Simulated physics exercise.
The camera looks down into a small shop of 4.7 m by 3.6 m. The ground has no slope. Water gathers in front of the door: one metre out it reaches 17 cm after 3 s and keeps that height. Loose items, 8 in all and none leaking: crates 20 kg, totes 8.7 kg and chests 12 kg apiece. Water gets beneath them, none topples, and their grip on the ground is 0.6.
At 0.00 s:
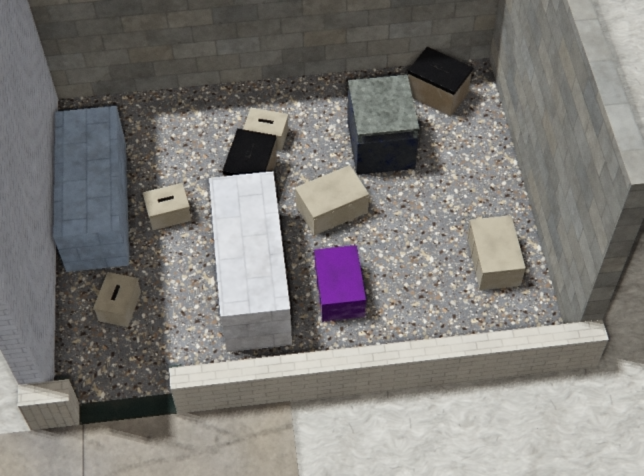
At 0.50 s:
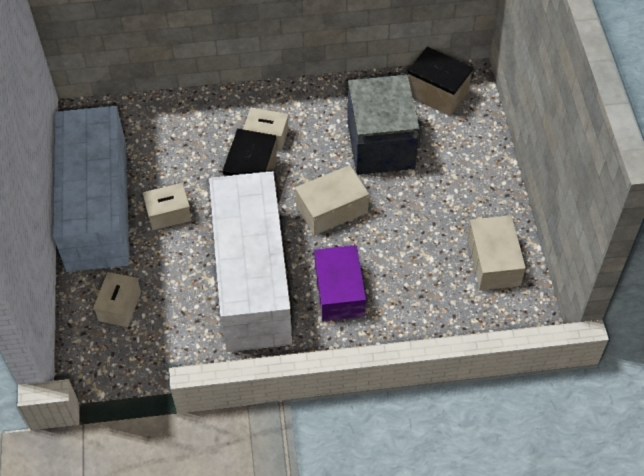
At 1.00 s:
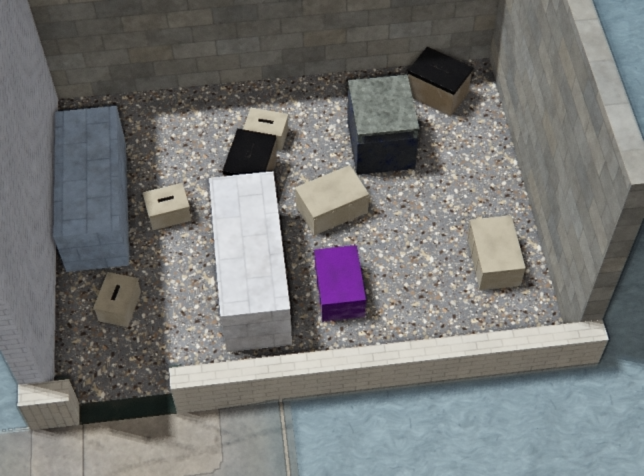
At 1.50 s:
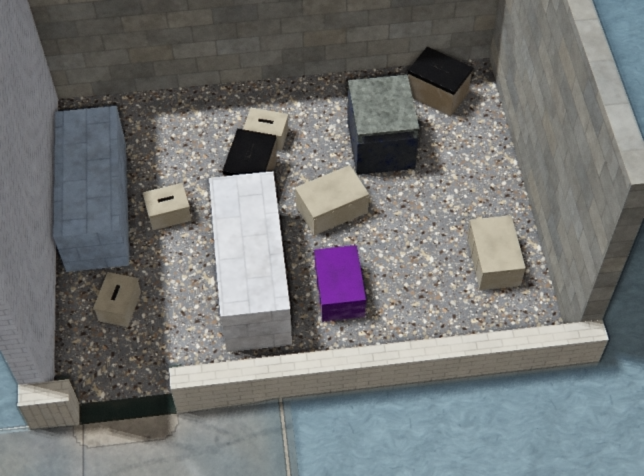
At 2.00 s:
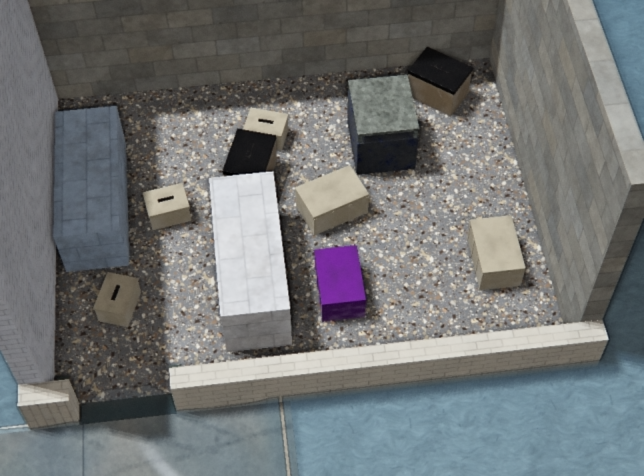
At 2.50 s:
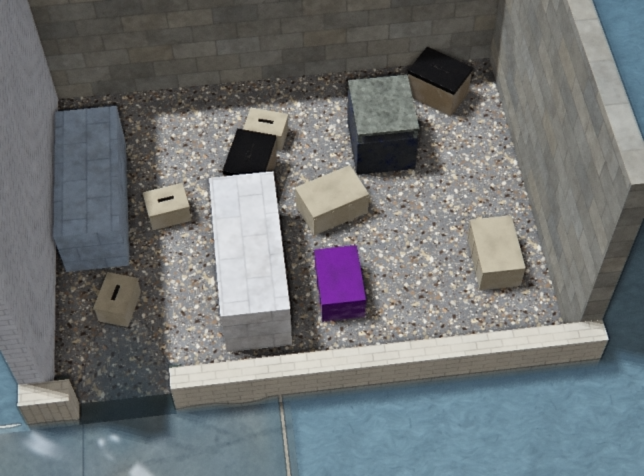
In the video, seen from above, bluish water covers the ground outside a small walled shop, then spreads over the paving by the door and thinly through the lower-left doorway, while the purple crate and other boxes stay still.
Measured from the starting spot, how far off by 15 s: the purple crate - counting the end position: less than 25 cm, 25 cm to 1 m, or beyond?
The purple crate holds its place.
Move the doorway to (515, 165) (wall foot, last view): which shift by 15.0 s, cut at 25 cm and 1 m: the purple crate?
Then the purple crate moves a short way.
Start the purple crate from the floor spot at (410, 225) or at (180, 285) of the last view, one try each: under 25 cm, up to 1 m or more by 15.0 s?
In turn: It barely shifts; it ends far away.
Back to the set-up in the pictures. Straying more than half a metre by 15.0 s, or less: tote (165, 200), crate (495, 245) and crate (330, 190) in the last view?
In turn: More, under, less.
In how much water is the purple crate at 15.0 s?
About 2 cm.
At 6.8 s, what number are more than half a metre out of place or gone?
I count 2.
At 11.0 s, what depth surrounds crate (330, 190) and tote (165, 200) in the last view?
About 2 and 12 cm.
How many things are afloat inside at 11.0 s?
1 of them.
After 3.5 s the purple crate is near (340, 274), 0.0 m from its start, aground; 0 afloat.
After 6.8 s the purple crate is near (340, 274), 0.0 m from its start, aground; 0 afloat.
After 11.0 s the purple crate is near (340, 274), 0.0 m from its start, aground; 1 afloat.
After 15.0 s the purple crate is near (340, 274), 0.0 m from its start, aground; 4 afloat.
